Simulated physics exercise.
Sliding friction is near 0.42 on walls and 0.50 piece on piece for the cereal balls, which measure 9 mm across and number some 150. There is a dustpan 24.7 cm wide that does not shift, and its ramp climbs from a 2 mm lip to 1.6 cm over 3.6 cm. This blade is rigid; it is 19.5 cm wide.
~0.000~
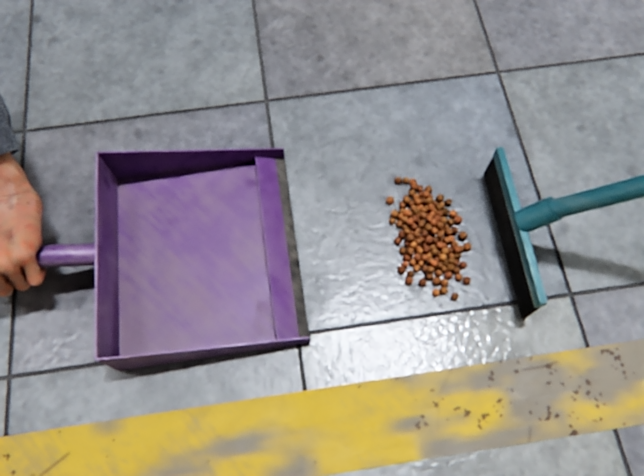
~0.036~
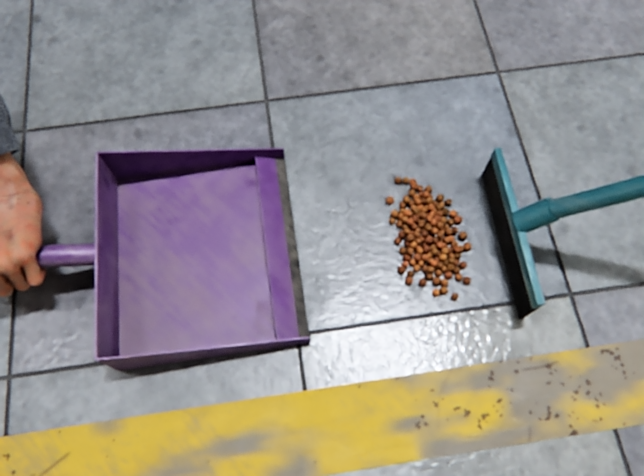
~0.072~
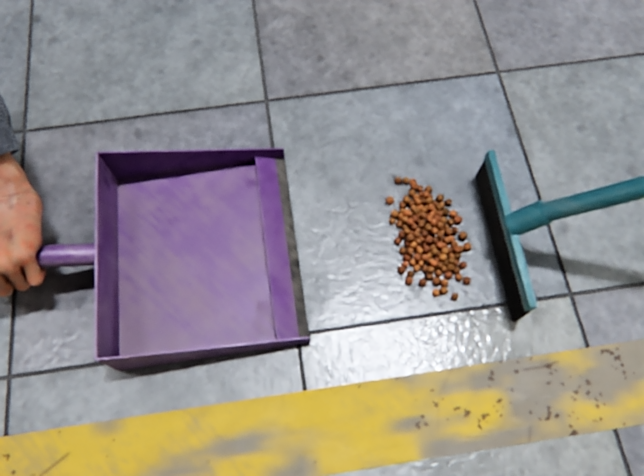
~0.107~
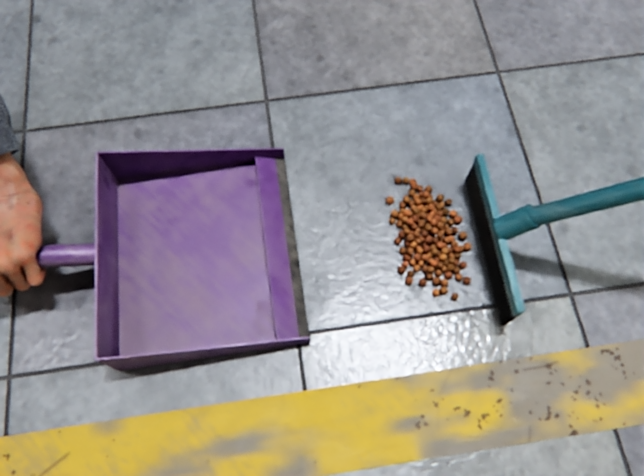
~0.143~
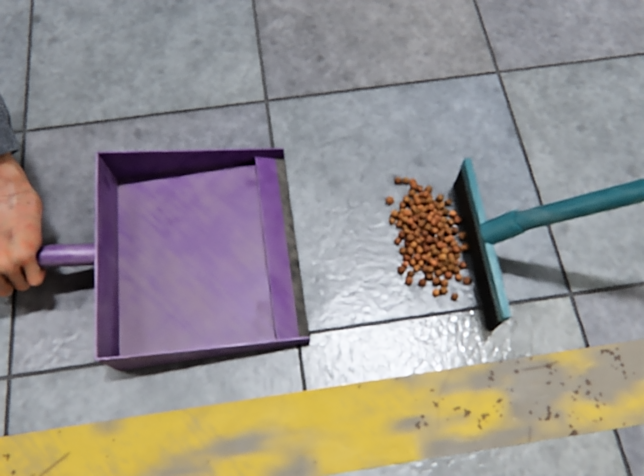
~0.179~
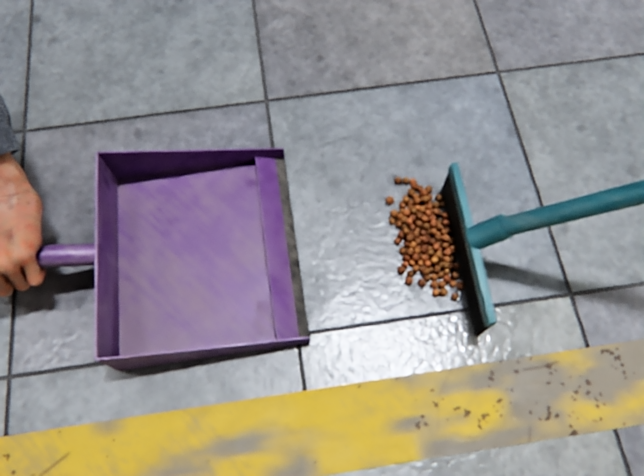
On a grey tiled floor beside a worn yellow stripe, a hand at the left holds a purple dustpan still, facing a small pile of brown pellets. From the right, a teal blade on a handle slides left across the gap, then meets the pile's right edge and nudges the nearest pellets slightly.
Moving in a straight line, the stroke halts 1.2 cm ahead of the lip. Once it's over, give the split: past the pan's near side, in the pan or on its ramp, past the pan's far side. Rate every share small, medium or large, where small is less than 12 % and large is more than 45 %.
Ratings - near side: Small; pan: Medium; far side: Small.
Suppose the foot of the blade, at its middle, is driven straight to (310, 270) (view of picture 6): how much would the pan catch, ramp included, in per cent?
About 45 per cent.
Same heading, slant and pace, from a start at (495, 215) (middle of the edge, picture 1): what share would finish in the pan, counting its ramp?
Estimate: ~ 50 %.
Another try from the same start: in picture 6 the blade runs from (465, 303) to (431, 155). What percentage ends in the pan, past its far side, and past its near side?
Pan 50 % / far 5 % / near 0 %.
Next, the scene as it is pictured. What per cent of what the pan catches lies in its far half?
Something like 10 per cent of the catch.
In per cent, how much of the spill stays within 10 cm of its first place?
That share is some 15 percent.
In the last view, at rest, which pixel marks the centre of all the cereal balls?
Near (299, 269).
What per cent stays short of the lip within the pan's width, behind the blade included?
About 55 %.
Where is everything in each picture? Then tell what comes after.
The first frame shows blade from (539, 303) to (498, 155), moved 0.0 cm, 0 of the pieces shifted so far; middle of the pieces at (429, 238); pan at (192, 259).
The second frame shows blade from (537, 304) to (496, 156), moved 0.3 cm, 0 of the pieces shifted so far; middle of the pieces at (429, 238).
The third frame shows blade from (529, 307) to (489, 158), moved 1.2 cm, 0 of the pieces shifted so far; middle of the pieces at (429, 238).
The fourth frame shows blade from (518, 311) to (478, 162), moved 2.7 cm, 0 of the pieces shifted so far; middle of the pieces at (429, 238).
The fifth frame shows blade from (504, 316) to (466, 166), moved 4.4 cm, 0 of the pieces shifted so far; middle of the pieces at (429, 238).
The sixth frame shows blade from (490, 322) to (453, 170), moved 6.0 cm, 58 of the pieces shifted so far; middle of the pieces at (424, 233); pan at (192, 259). The blade's pace is about 0.47 m/s, heading 12 degrees towards the viewer's side.
Then, at 0.38 s, middle of the blade 10 cm from the lip; 0 % over the lip, far side 0 %, near side 0 %.
After 0.51 s, middle of the blade 4 cm from the lip; 0 % over the lip, far side 0 %, near side 0 %.
Then, at 0.78 s, middle of the blade 1 cm from the lip; 40 % over the lip, far side 0 %, near side 5 %.
By 1.1 s all is still; near side 5 %, pan 40 %, far side 0 %, in front of the lip or behind the blade 55 %.
